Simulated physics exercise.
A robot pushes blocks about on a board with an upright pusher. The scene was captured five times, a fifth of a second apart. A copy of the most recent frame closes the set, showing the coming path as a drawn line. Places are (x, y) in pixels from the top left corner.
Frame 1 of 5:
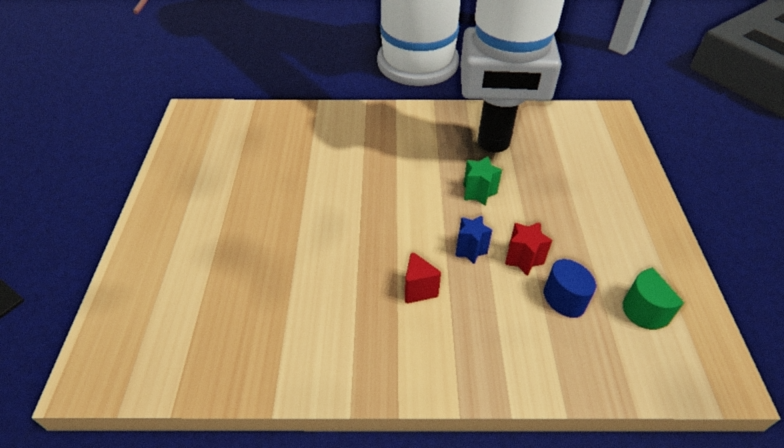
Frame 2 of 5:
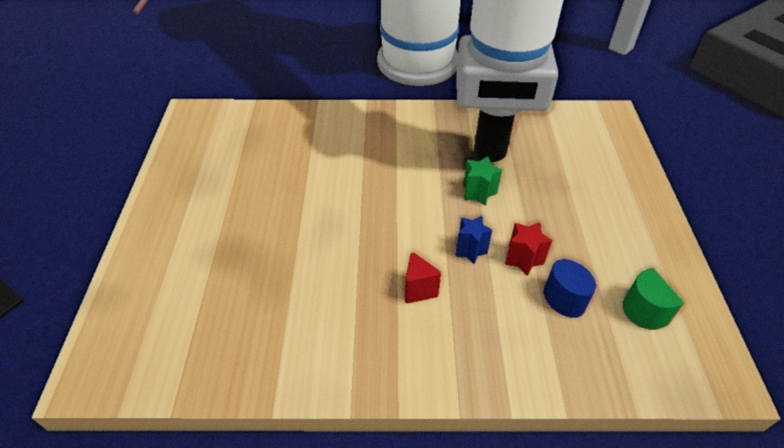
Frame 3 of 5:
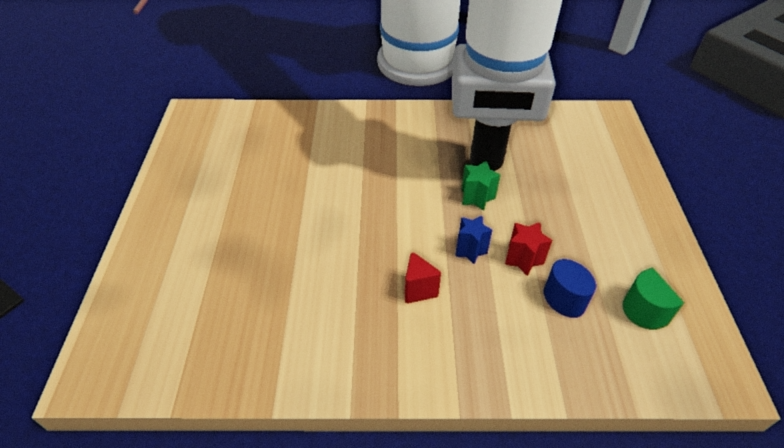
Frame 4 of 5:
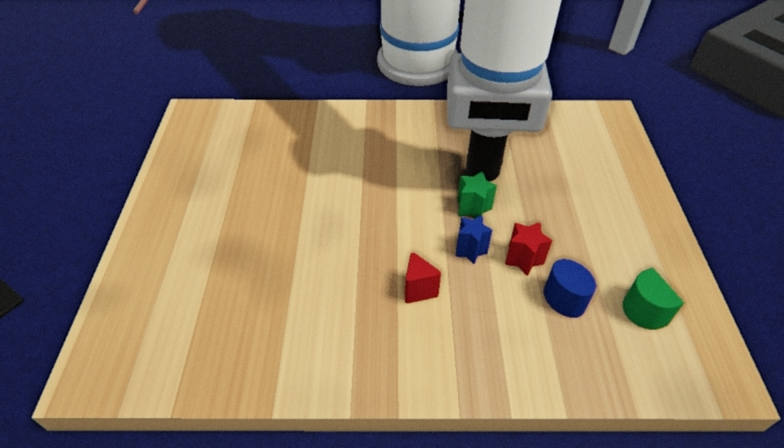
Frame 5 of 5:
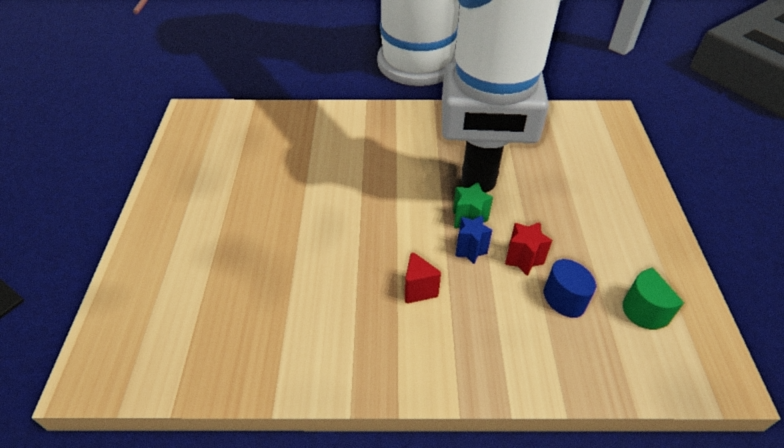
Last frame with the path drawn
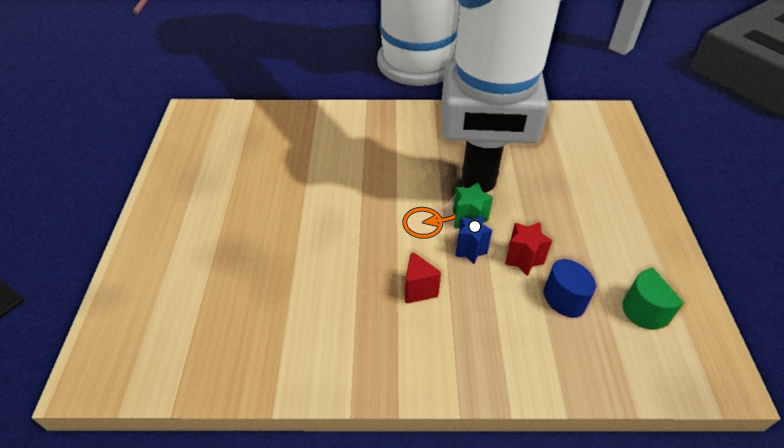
A robot arm's black pusher moved down to the green star-shaped block and nudged it a short way toward the blue star, while the other blocks on the wooden board stayed still.
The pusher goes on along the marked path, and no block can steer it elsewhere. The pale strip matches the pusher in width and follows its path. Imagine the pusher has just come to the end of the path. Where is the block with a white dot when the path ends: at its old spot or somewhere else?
Displaced.
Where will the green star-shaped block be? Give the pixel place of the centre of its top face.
Its top middle will sit at (459, 221).
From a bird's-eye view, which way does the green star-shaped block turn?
Looking down, my answer is that the green star-shaped block rotates anticlockwise.
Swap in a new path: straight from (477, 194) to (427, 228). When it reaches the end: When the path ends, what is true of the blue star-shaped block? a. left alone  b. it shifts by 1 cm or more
Letter b.
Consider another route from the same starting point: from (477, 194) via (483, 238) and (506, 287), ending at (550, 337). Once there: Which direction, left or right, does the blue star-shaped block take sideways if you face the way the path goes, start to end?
It is pushed towards the right-hand side.
The drawn path runs from (477, 194) via (465, 208) and (447, 219), ending at (423, 222); the dot is on the blue star-shaped block.
What follows on the original path. Halfway along, pusher at (458, 203); green star-shaped block at (465, 219), turned 35° anticlockwise; blue star-shaped block at (481, 240).
At the end, pusher at (424, 210); green star-shaped block at (459, 221), turned 65° anticlockwise; blue star-shaped block at (482, 241); red star-shaped block not moved.
